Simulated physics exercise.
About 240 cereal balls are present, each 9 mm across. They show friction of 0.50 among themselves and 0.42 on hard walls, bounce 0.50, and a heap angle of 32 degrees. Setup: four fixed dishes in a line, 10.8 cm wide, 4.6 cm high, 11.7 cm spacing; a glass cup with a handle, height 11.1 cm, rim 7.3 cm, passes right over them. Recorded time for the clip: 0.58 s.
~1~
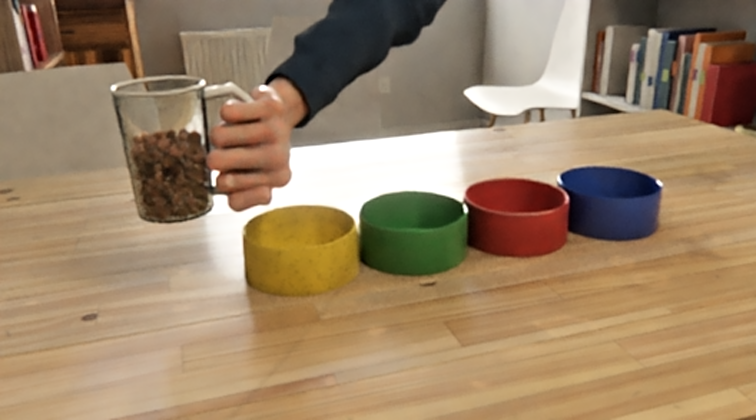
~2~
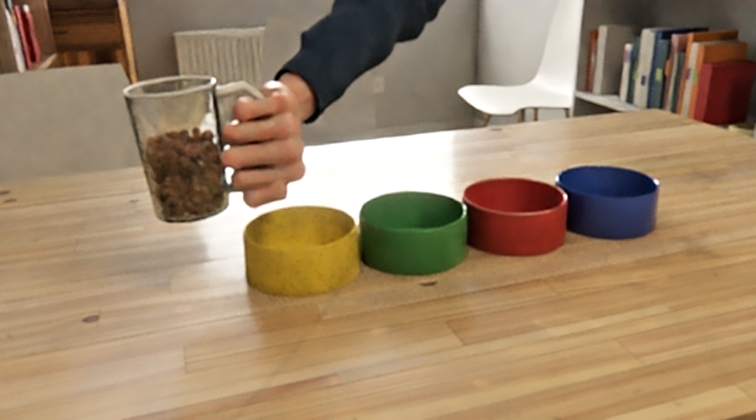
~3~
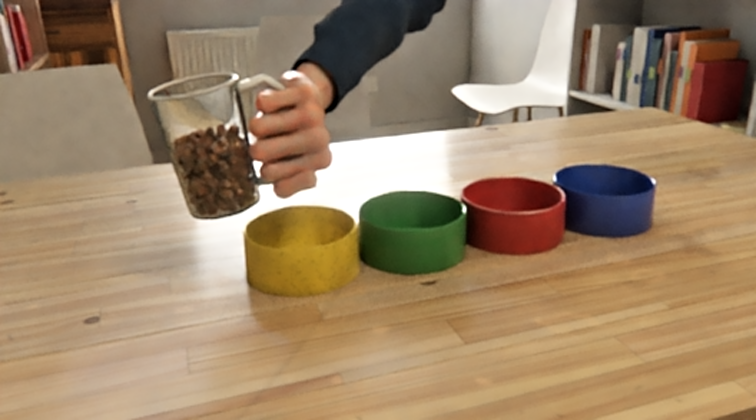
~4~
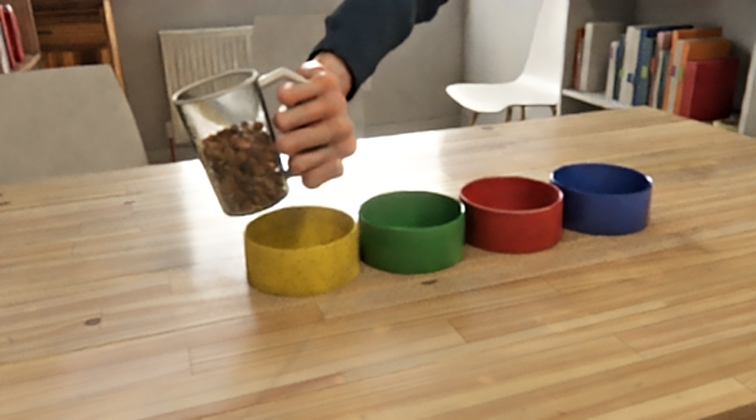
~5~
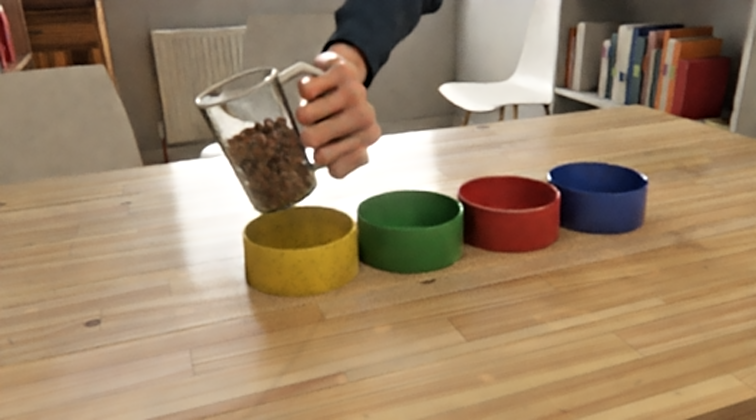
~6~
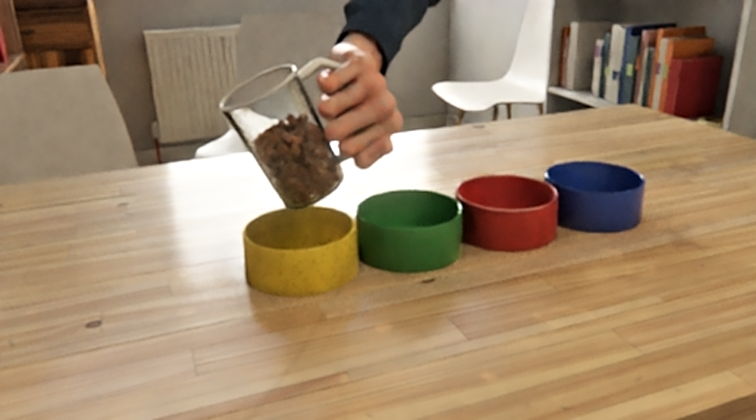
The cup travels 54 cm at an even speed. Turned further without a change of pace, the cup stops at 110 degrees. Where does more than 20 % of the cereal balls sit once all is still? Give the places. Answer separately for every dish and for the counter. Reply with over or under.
Red under, blue over, green under, yellow under, counter under.
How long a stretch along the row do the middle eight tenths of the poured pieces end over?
Roughly 6 cm.
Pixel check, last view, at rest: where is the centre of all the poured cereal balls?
Look around (592, 199) in the last picture.
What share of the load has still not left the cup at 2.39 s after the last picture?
I'd say close to 40 per cent.
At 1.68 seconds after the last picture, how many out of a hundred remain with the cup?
Somewhere near 100 per cent of the load.
Then, 1.01 s after the last picture, tilt 69 degrees; cup holds 100 %.
Then, 1.68 s after the last picture, tilt 100 degrees; cup holds 100 %.
Then, 2.39 s after the last picture, tilt 110 degrees; cup holds 40 %, blue 55 %.
In the end, red 5 %, blue 95 %, green 0 %, yellow 0 %, counter 0 %.
